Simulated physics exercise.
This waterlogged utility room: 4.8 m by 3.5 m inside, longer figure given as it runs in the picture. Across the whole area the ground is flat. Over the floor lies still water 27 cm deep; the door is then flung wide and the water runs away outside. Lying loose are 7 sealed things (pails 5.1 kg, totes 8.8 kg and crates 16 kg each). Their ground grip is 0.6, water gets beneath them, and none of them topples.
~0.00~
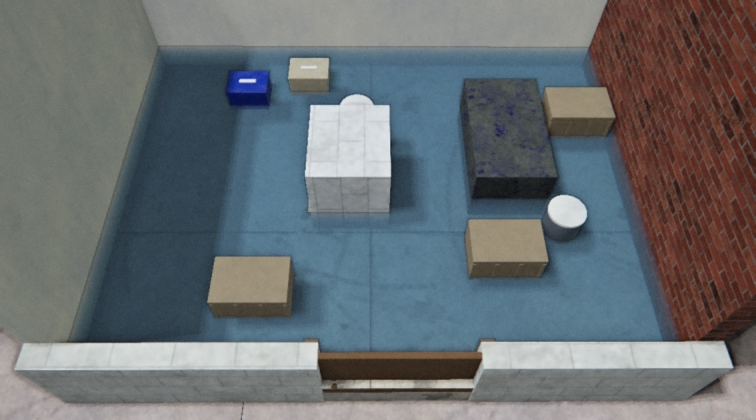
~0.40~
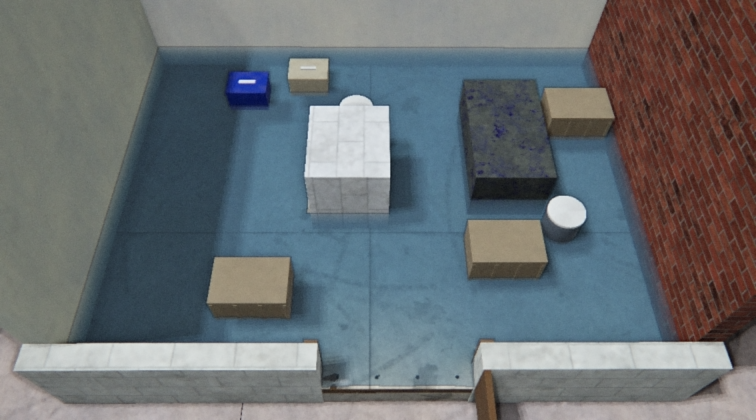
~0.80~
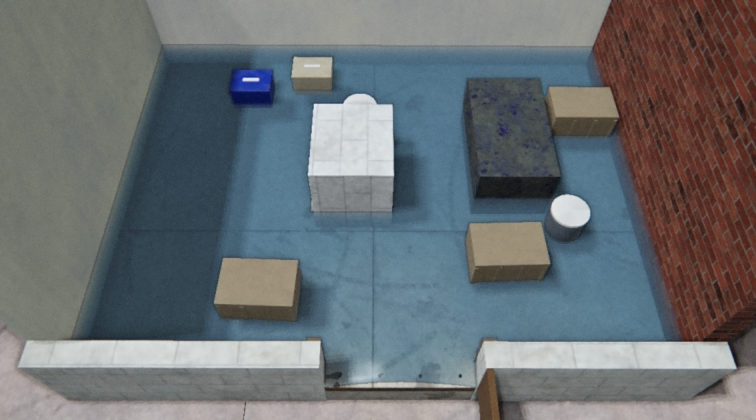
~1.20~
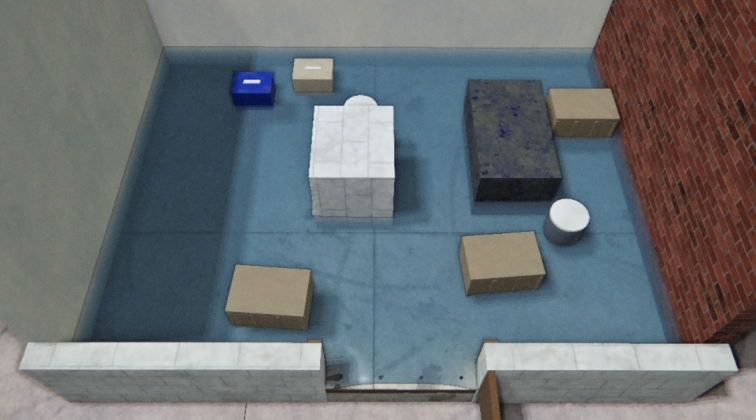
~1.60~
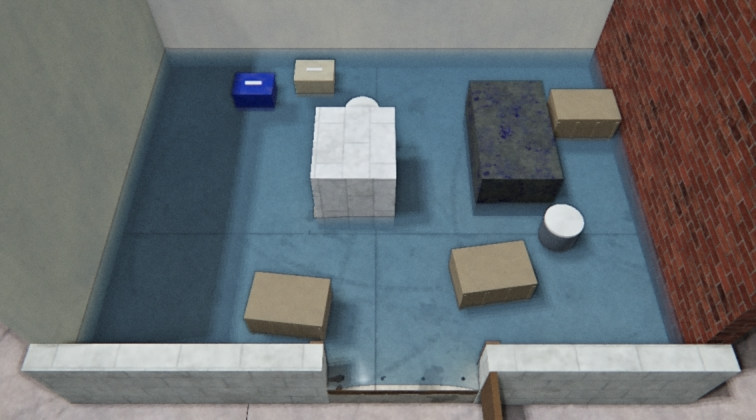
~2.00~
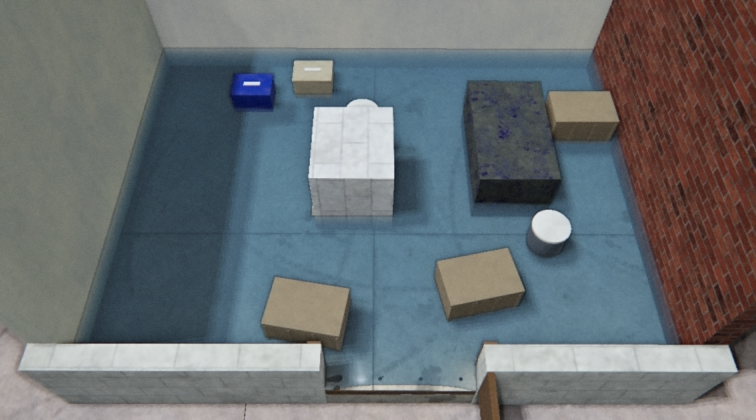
A brown gate in the low front wall of a flooded room swung open outward, then two tan boxes near the front drifted closer together, turning slightly, and a white drum slid a little left.
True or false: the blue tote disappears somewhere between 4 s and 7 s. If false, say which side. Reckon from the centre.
False, later than 7 s, or never.
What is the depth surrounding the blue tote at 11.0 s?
16 cm, roughly.
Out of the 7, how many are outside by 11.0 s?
The number is 3.
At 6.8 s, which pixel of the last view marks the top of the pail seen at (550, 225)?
I'd put it somewhere near (487, 281).
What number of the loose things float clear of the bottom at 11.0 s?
It comes to 4 of them.
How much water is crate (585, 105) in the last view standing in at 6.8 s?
Depth: Near 18 cm.
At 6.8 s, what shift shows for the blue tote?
About 30 cm out of place.
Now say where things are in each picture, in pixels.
The first frame shows the blue tote at (248, 82) floats; 27 cm deep round most things; 0 of 7 have shifted.
The second frame shows the blue tote at (247, 82), afloat; about 4100 L in view; 0 of 7 have shifted.
The third frame shows the blue tote at (251, 81) floats; 27 cm deep round most things; 0 of 7 have shifted.
The fourth frame shows the blue tote at (252, 82), afloat; about 3960 L in view; 2 of 7 have shifted.
The fifth frame shows the blue tote at (253, 84), afloat; about 3880 L in view; 3 of 7 have shifted.
The sixth frame shows the blue tote at (252, 84) floats; about 3800 L in view; 3 of 7 have shifted.
After 3.0 s the blue tote is near (253, 95), 0.1 m from its start, afloat; 0 of 7 are out; 7 afloat.
After 6.8 s the blue tote is near (260, 111), 0.3 m from its start, afloat; 2 of 7 are out; 5 afloat.
After 11.0 s the blue tote is near (250, 143), 0.7 m from its start, afloat; 3 of 7 are out; 4 afloat.
After 15.0 s the blue tote is near (258, 166), 1.0 m from its start, afloat; 3 of 7 are out; 4 afloat.
